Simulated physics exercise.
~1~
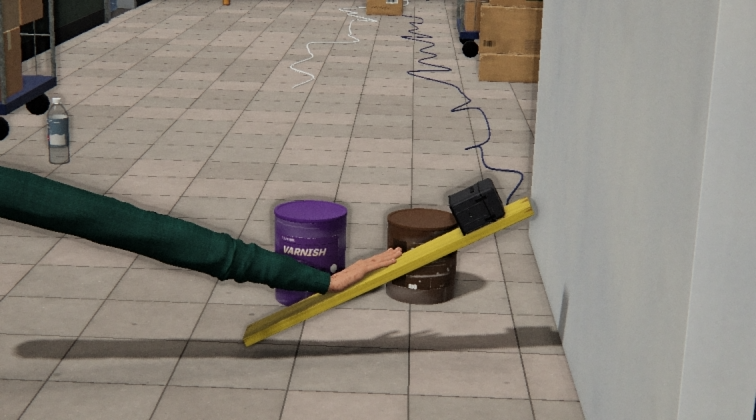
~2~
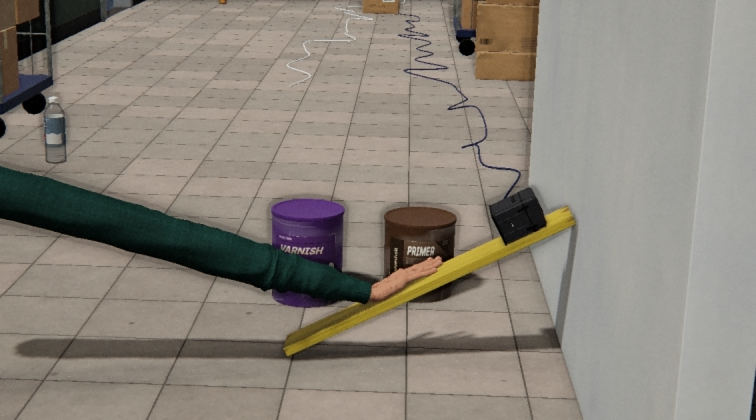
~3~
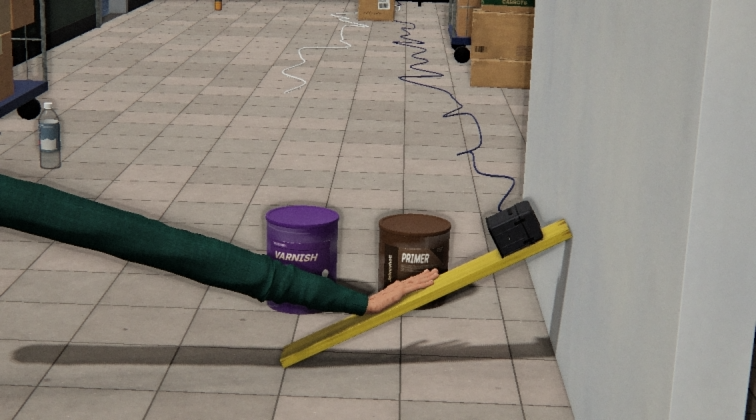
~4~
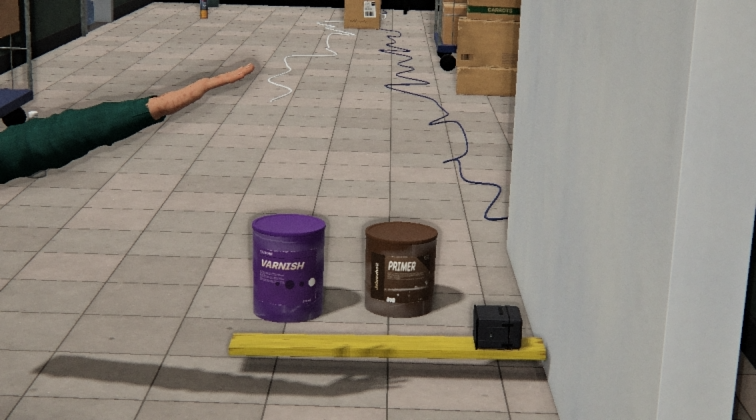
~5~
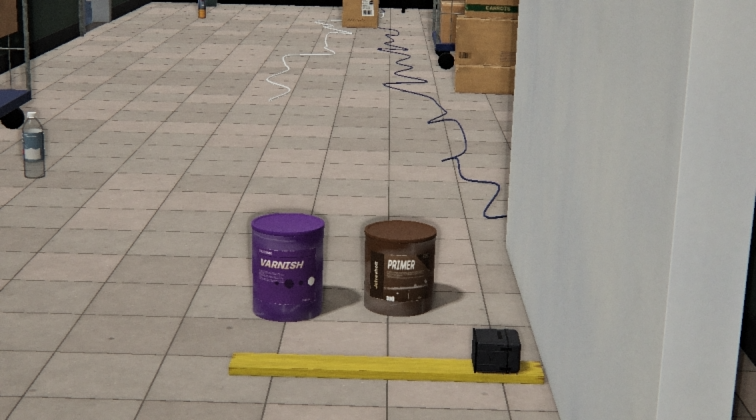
Yellow plank with a black block on it leaning against a wall, slipping down flat onto the floor after a hand lets go.
